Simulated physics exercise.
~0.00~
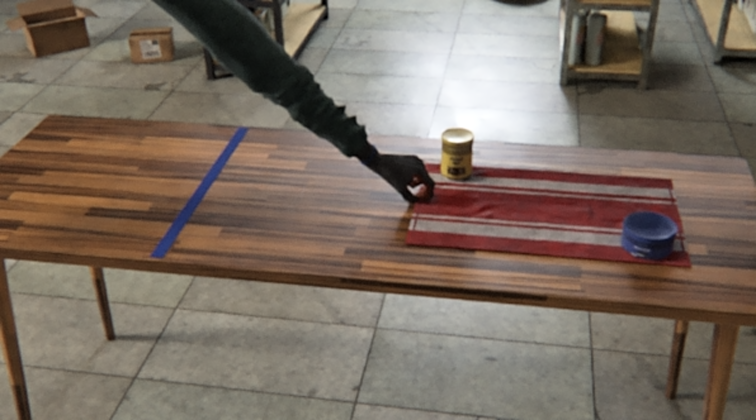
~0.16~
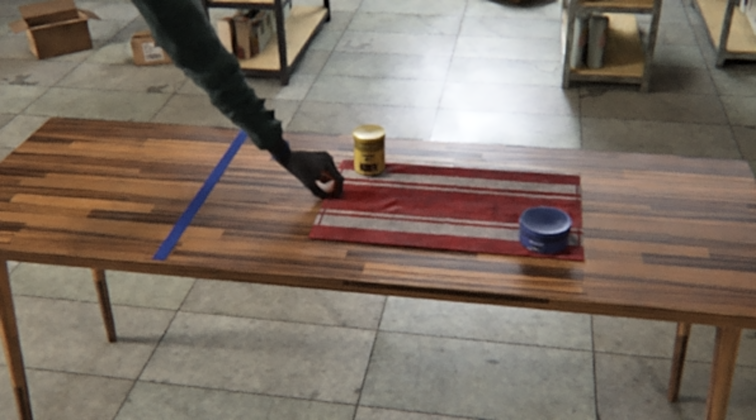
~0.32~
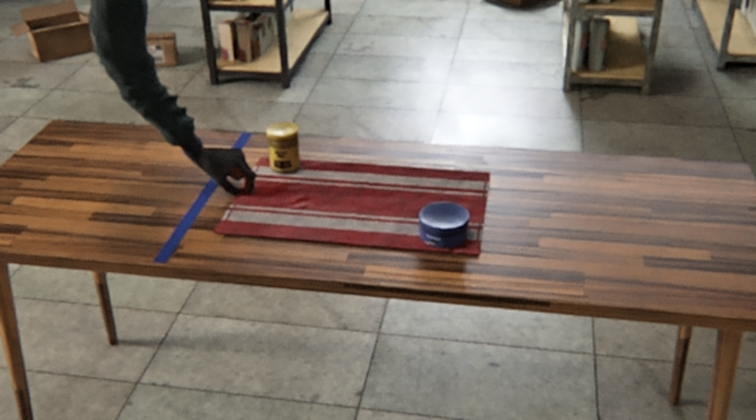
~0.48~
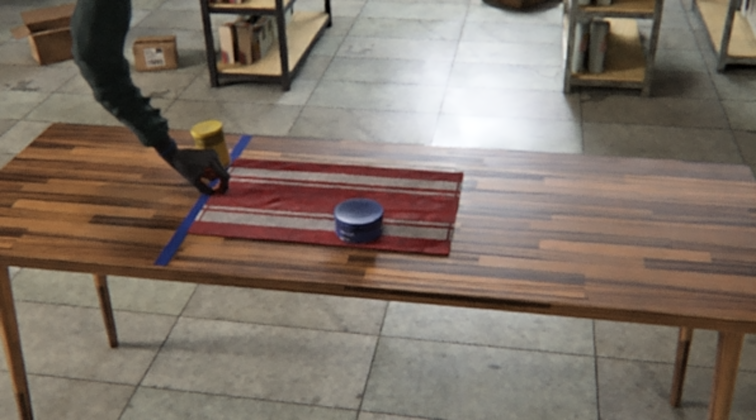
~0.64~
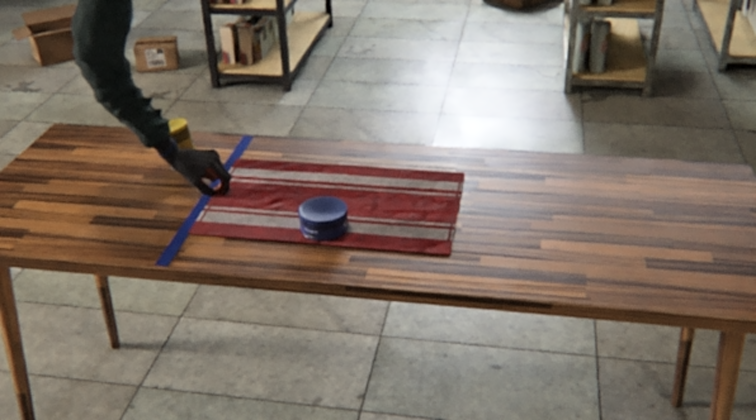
A red striped table runner carrying a yellow tin and a blue tub is pulled left across a wooden table by a gloved hand until its hem reaches the blue tape and stops; the tin leans and slides off past the hem, while the tub slides farther left but stays on the cloth.
